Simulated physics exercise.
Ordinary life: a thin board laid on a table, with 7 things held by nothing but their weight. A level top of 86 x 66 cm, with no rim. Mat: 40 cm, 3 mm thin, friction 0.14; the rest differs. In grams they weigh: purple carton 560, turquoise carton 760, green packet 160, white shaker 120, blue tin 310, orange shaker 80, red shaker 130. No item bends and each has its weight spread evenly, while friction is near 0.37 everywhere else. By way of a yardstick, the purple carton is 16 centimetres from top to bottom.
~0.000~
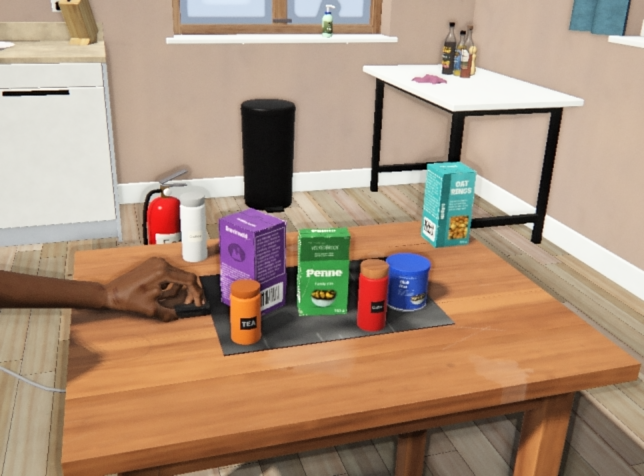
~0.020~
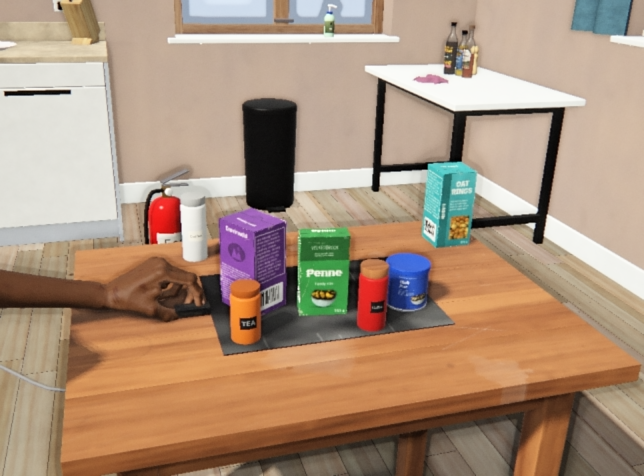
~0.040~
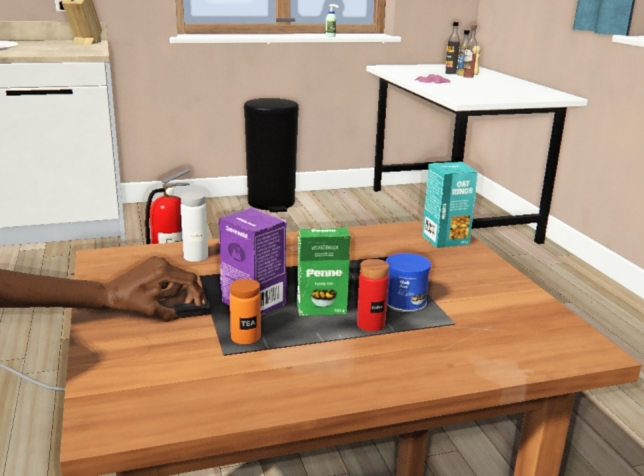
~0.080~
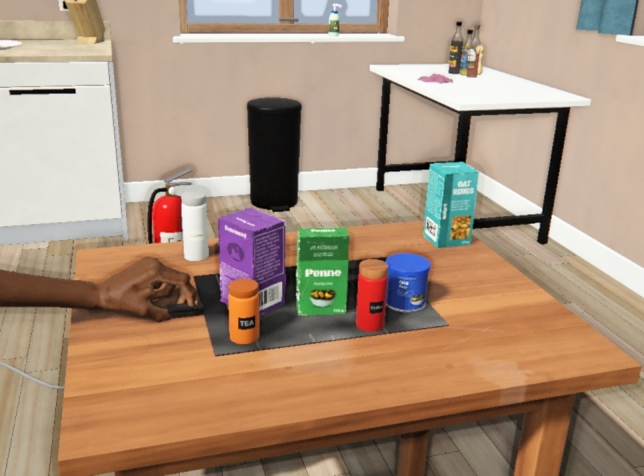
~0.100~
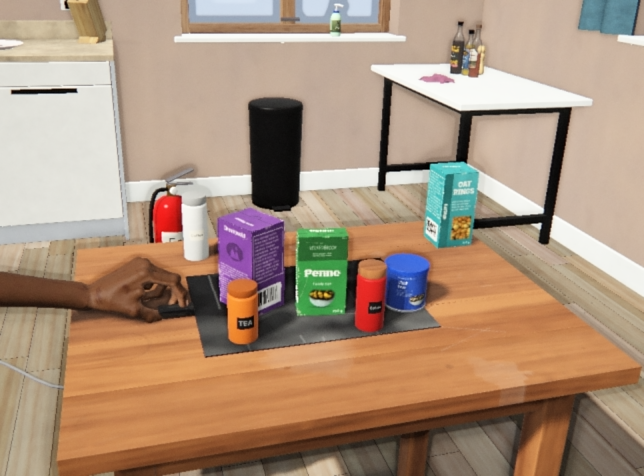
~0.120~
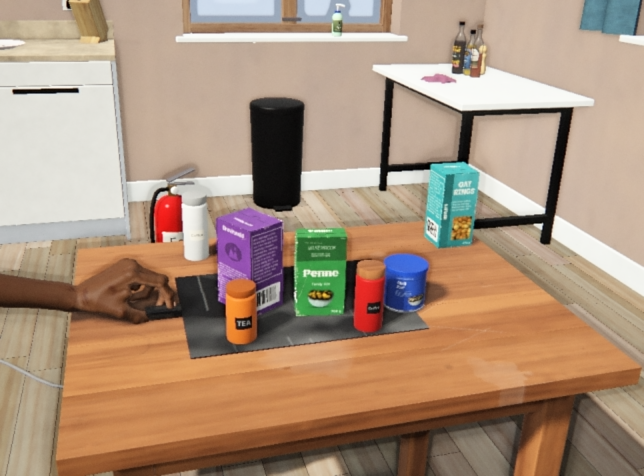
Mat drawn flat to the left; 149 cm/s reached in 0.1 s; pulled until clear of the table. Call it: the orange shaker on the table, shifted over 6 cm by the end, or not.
Shifted.
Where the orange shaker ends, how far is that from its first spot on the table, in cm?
I'd put it at about 12 centimetres.
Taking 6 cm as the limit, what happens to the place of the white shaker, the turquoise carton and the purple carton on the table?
Here is how it goes: The white shaker remains near its start; next, the turquoise carton remains near its start; last, the purple carton moves off.
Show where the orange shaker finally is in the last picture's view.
The resting point is around (165, 321).
After 0.22 s, mat pulled 19 cm; orange shaker slid 2 cm near (230, 313); red shaker slid 2 cm; green packet slid 2 cm.
After 0.32 s, mat pulled 34 cm; orange shaker slid 5 cm near (210, 315); red shaker leaning 7°; green packet slid 5 cm.
After 0.42 s, mat pulled 49 cm; orange shaker leaning 3° near (181, 319); purple carton slid 10 cm; green packet slid 5 cm.
After 0.52 s, mat pulled 64 cm; orange shaker leaning 3° near (165, 321); purple carton slid 11 cm; green packet slid 5 cm.
At rest (1.1 s), not toppled but over 6 cm from the start, purple carton and orange shaker; the other 5 in place, give or take 6 cm. Seen from the same camera at the end, orange shaker near (165, 321).
